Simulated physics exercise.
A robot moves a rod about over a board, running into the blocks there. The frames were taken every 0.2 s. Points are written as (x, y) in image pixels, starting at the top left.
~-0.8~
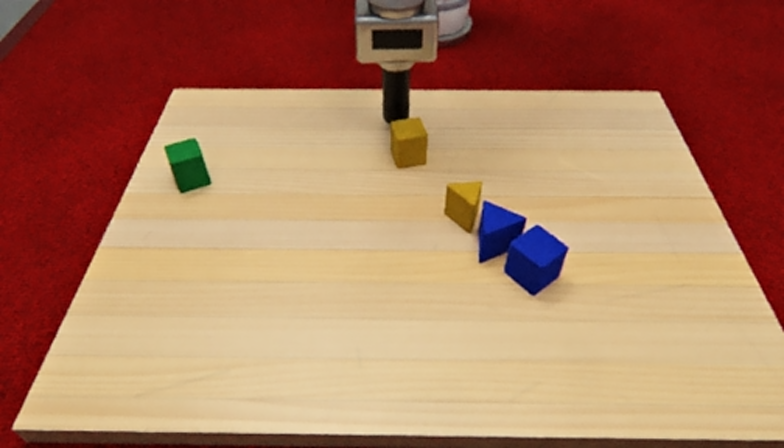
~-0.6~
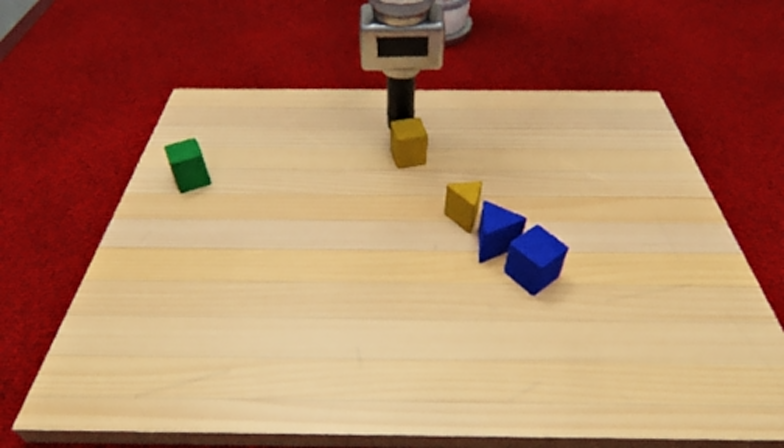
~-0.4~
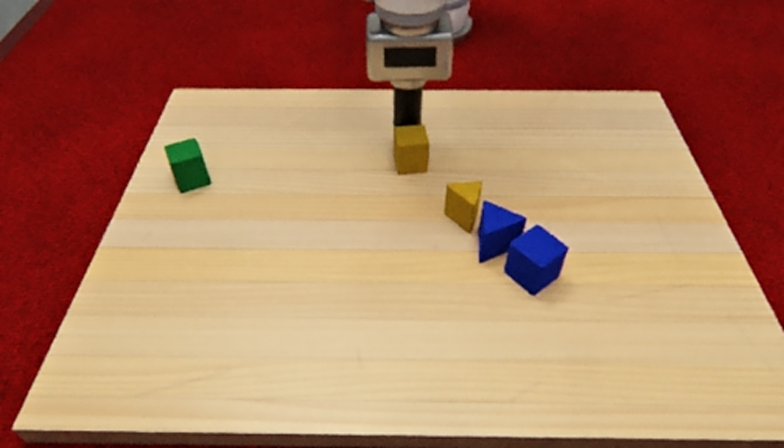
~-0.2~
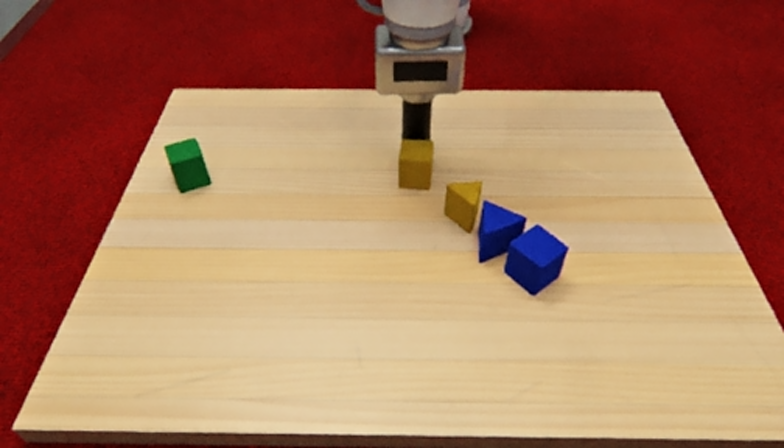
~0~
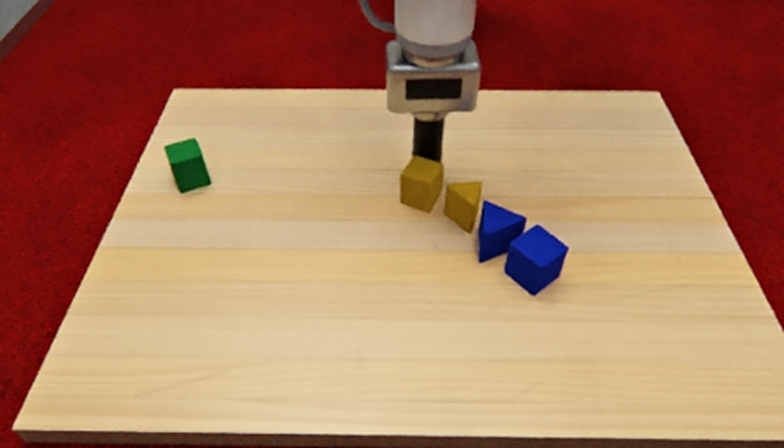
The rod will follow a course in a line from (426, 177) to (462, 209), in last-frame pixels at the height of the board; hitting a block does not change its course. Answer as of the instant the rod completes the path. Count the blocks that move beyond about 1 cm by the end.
The way I see it, the answer is two.
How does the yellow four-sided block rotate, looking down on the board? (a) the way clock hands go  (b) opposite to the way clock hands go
My pick is a.
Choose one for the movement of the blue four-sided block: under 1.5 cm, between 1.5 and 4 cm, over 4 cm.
Once the path is done, the blue four-sided block lies within 1.5 cm of its present place.
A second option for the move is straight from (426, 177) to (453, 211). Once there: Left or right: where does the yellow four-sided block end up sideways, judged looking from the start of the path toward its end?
Answer: Rightward.
The first path, step by step. Halfway along, rod (445, 184); yellow four-sided block (425, 179), turned 25° clockwise.
At the end, rod (463, 200); yellow four-sided block (425, 180), turned 30° clockwise; yellow triangle (476, 199); blue triangle not moved; blue four-sided block not moved.
